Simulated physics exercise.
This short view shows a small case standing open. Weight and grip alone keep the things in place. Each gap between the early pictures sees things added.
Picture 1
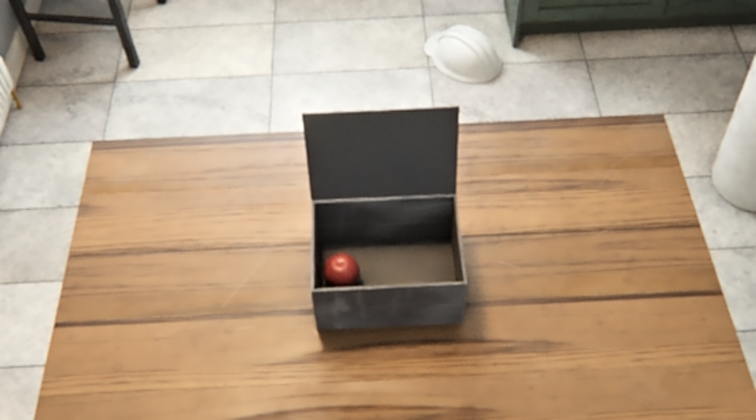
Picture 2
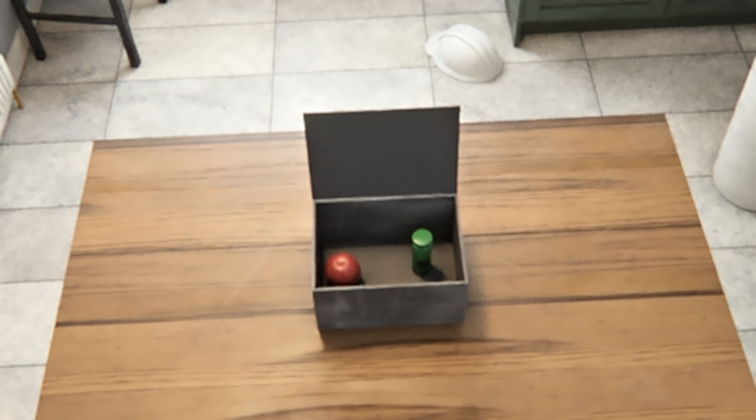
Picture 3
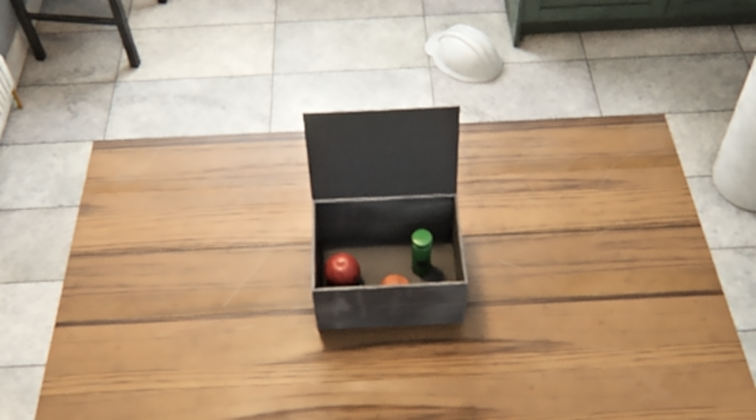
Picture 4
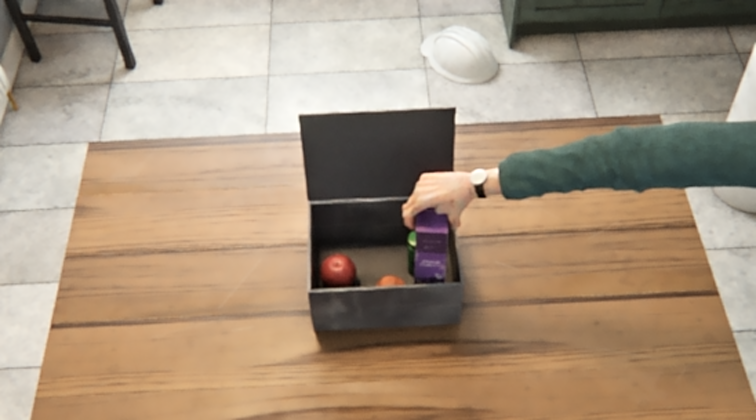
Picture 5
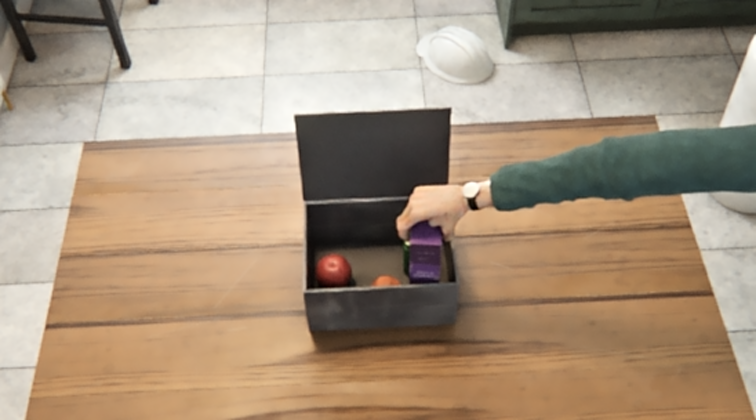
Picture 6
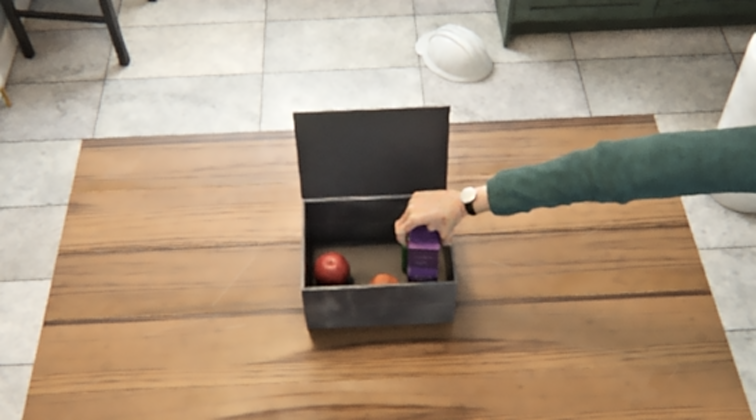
A green-sleeved arm lowers a purple carton into an open box holding an apple.
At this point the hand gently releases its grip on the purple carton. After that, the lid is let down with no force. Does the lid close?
No, the lid is going to stand open.
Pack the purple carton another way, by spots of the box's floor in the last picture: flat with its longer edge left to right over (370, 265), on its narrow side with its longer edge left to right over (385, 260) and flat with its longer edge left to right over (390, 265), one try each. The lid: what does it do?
So, one: It drops fully; two: It drops fully; three: It drops fully.
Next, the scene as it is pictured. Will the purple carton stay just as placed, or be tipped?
After all that, it keeps its set angle.
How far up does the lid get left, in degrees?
Some 35 degrees above the rim, more or less.
Then, 1.40 s later than the last frame, lid 78° above the rim.
Then, 1.70 s later than the last frame, lid 48° above the rim.
When it is over, lid 35° above the rim; all 4 as before. End places, in pixels of the last picture, purple carton near (423, 266).
